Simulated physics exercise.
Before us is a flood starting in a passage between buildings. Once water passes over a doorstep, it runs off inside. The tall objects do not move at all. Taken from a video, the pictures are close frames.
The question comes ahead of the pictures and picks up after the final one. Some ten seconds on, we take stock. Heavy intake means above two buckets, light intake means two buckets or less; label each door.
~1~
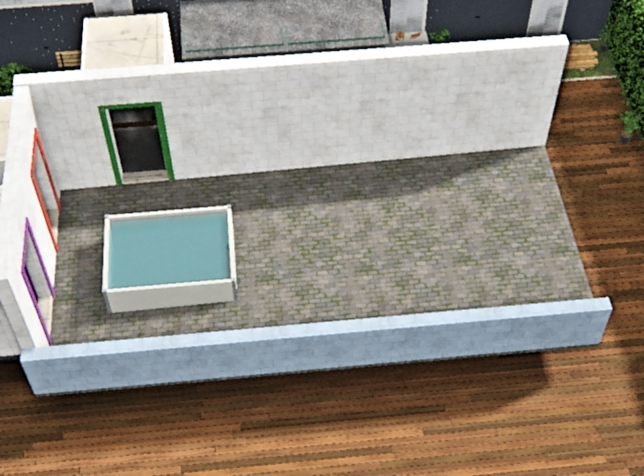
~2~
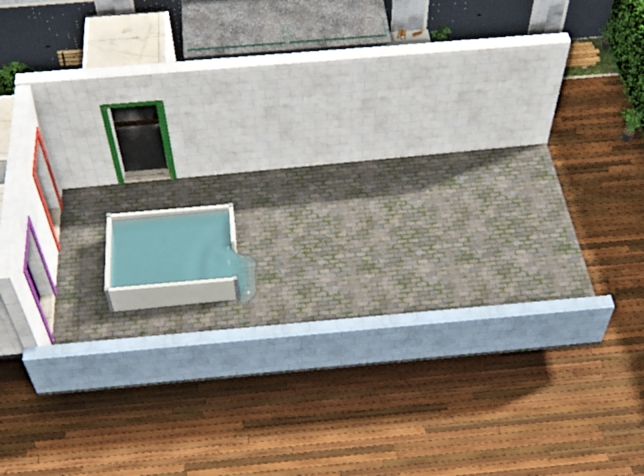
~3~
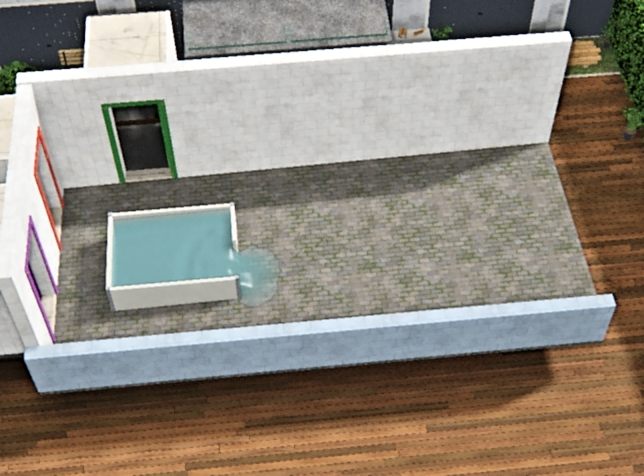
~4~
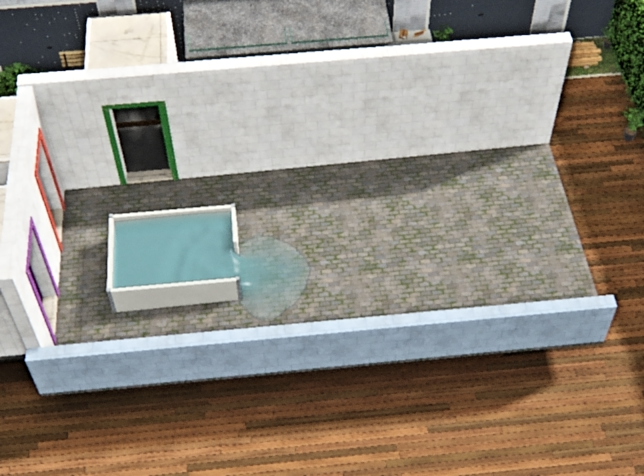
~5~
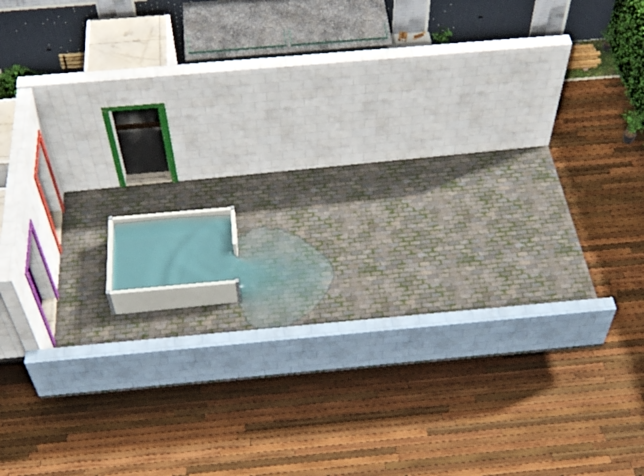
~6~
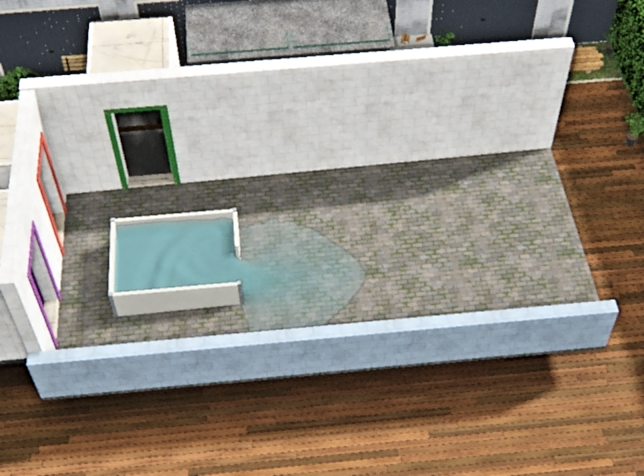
Labels: Red door: Light, purple door: Light, green door: Light.
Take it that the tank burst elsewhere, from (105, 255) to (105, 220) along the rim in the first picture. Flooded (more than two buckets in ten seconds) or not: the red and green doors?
The red door door overshoots the limit, while the green door door misses the threshold.
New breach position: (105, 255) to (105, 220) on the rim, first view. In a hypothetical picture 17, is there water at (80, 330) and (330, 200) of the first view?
Well, the first place would be submerged and the second one still bare.
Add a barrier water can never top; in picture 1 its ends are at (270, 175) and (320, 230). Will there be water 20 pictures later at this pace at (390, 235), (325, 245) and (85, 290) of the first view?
Submerged; submerged; untouched.
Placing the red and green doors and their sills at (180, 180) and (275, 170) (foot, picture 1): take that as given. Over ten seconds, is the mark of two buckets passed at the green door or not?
Result - green door does not reach it.
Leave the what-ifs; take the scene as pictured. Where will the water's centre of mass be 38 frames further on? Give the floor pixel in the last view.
Somewhere near (306, 266).
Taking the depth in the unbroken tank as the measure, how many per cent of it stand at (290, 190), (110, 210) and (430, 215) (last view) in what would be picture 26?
In that order: 2, 0 and 4 per cent.
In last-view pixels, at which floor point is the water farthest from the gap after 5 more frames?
Close to (451, 277).
A moment on, water covers 25 % of the floor; the red door not reached, the purple door not reached, the green door not reached.
Next, water covers 40 % of the floor; the red door not reached, the purple door not reached, the green door not reached.
Then, water covers 60 % of the floor; the red door not reached, the purple door not reached, the green door not reached.
Later, water covers 65 % of the floor; the red door not reached, the purple door not reached, the green door not reached.
In the end, water covers 80 % of the floor; the red door not reached, the purple door wet at the sill, nothing in, the green door wet at the sill, nothing in.
